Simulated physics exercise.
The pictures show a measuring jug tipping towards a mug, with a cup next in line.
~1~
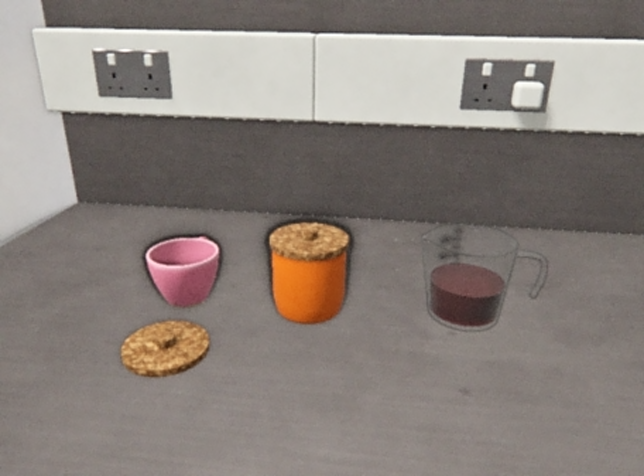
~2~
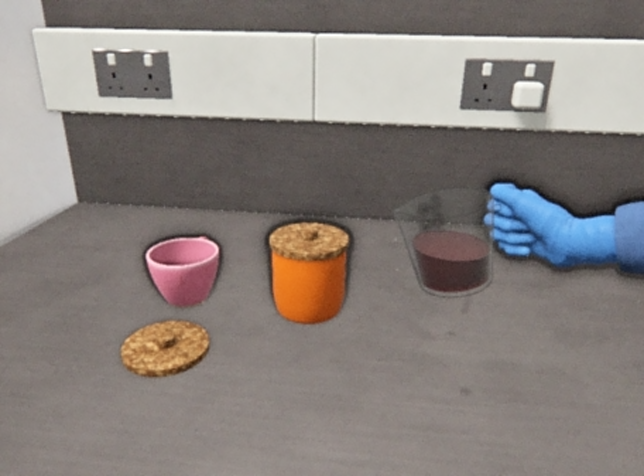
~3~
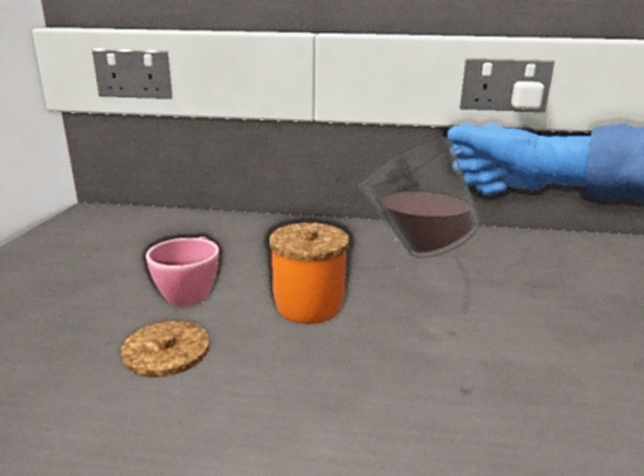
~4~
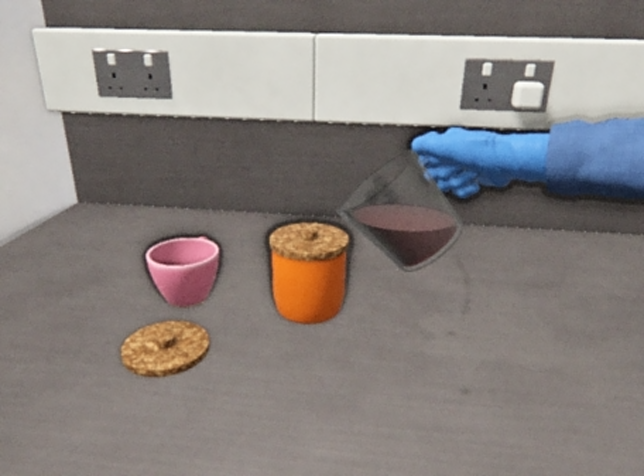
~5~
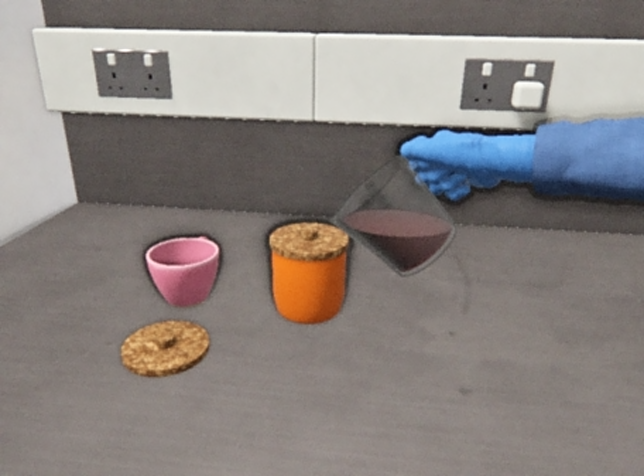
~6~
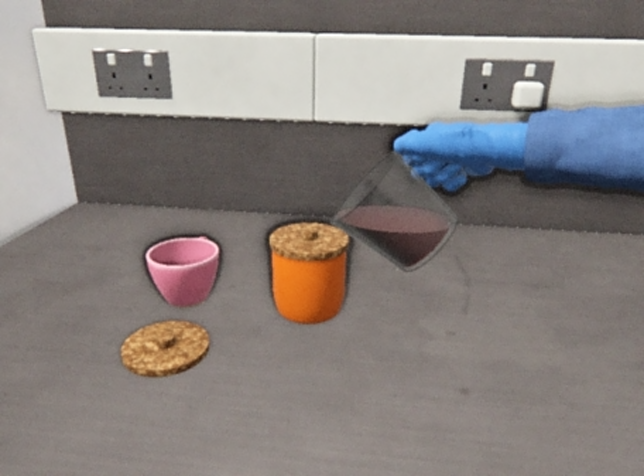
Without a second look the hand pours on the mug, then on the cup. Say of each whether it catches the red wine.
The cup takes it in; the mug sheds it on the top.
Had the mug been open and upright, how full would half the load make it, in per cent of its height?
Near 30 in a hundred.
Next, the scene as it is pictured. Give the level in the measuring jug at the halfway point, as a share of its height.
I make it 20 per cent.
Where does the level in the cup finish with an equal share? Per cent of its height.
Near 60 in a hundred.
Next, it hits the lid of the mug and runs off.
After that, the red wine goes into the cup.
Finally, the mug is empty, in a puddle; the cup has its share inside.
